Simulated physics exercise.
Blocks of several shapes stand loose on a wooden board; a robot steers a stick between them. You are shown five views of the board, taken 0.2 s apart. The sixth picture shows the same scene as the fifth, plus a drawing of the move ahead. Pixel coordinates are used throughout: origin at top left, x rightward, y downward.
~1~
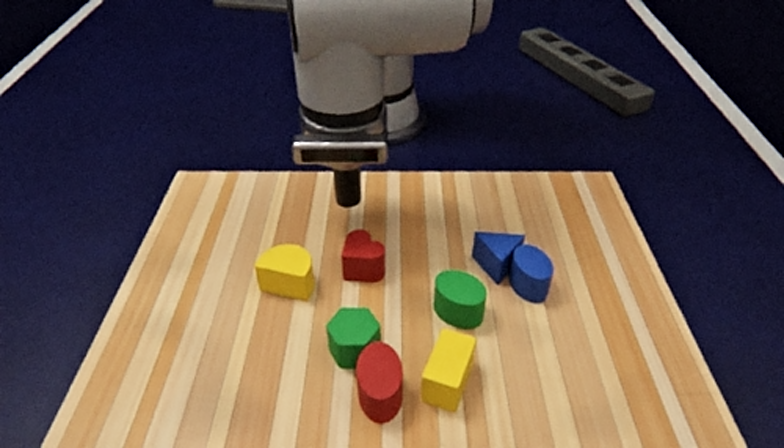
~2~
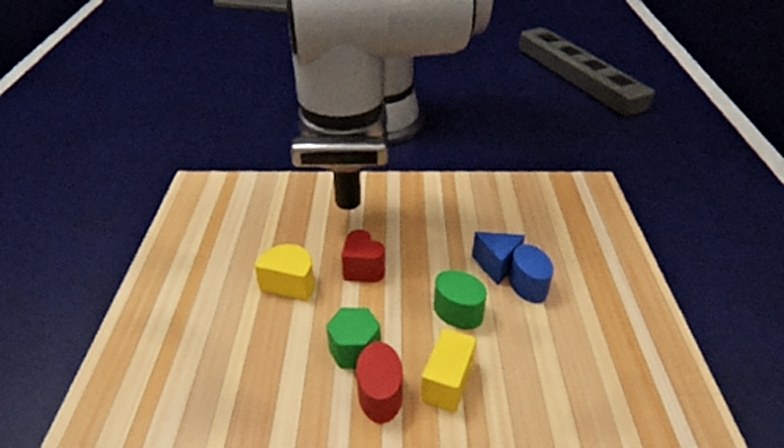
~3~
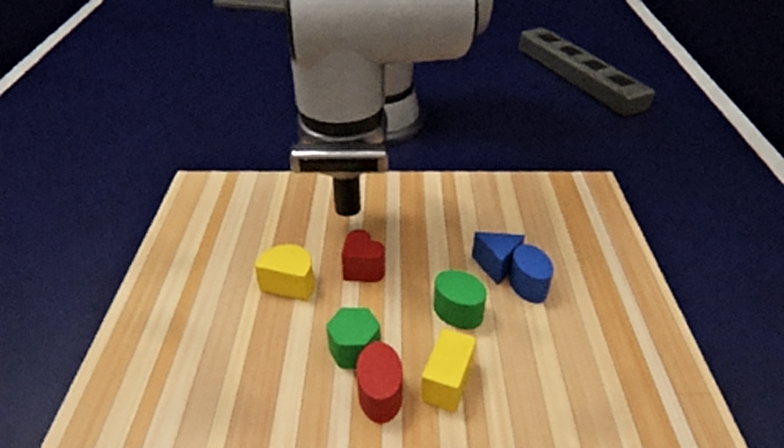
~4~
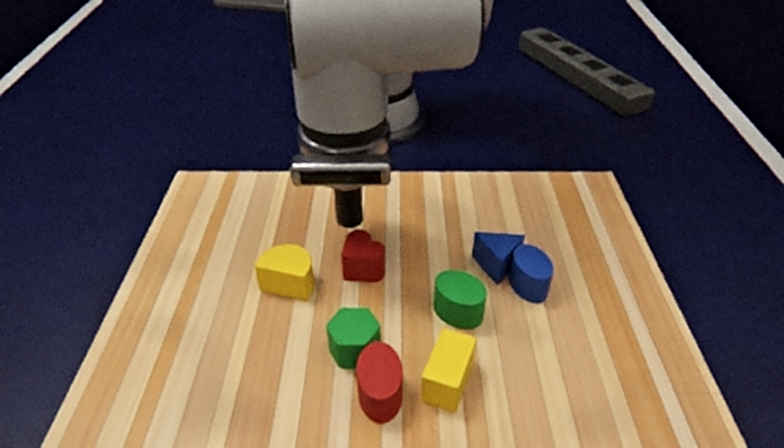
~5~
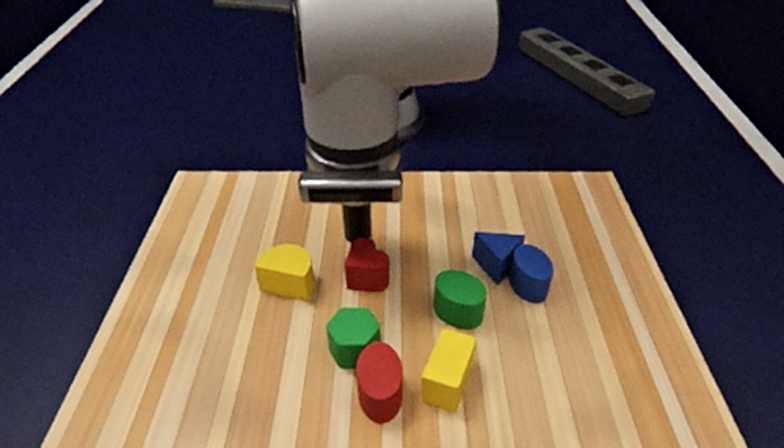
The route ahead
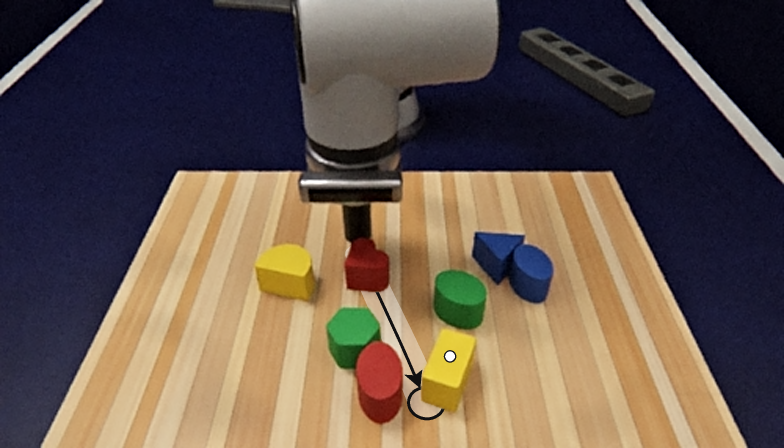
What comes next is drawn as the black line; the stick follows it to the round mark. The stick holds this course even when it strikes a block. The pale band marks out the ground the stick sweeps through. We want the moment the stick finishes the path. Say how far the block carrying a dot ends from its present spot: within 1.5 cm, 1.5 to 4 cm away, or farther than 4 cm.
The best fit is 1.5 to 4 cm.
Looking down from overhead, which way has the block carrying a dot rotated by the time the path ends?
It twists anticlockwise.
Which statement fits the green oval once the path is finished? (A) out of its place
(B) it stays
B.
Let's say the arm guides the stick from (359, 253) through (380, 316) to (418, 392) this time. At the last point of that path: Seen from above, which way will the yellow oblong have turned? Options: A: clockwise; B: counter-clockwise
My pick is B.
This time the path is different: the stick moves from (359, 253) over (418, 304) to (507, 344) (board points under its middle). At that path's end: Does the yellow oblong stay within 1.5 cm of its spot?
Yes.
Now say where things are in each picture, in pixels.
The first picture shows lower end of the stick (349, 200), tops of blocks, green hexagon (353, 325), red heart block (362, 245), red oval (379, 369), yellow oblong (450, 356), green oval (461, 286).
The second picture shows stick (348, 202), blocks as before.
The third picture shows stick (348, 209), blocks as before.
The fourth picture shows stick (350, 220), blocks as before.
The fifth picture shows stick (358, 235), green hexagon (353, 325), red heart block (366, 254), red oval (379, 369), yellow oblong (450, 356), green oval (461, 286).
The drawn path runs from (359, 253) directly to (426, 403); the dot is on the yellow oblong.
The first path, step by step. One third of the way, stick (379, 278); green hexagon (351, 330); red heart block (384, 302), turned 20° clockwise.
Two thirds of the way, stick (402, 327); green hexagon (350, 332); red heart block (414, 349), turned 60° clockwise; red oval (377, 377).
At the end, stick (427, 385); green hexagon (350, 332); red heart block (436, 415), turned 65° clockwise; red oval (376, 378); yellow oblong (475, 376), turned 30° anticlockwise; green oval not moved.
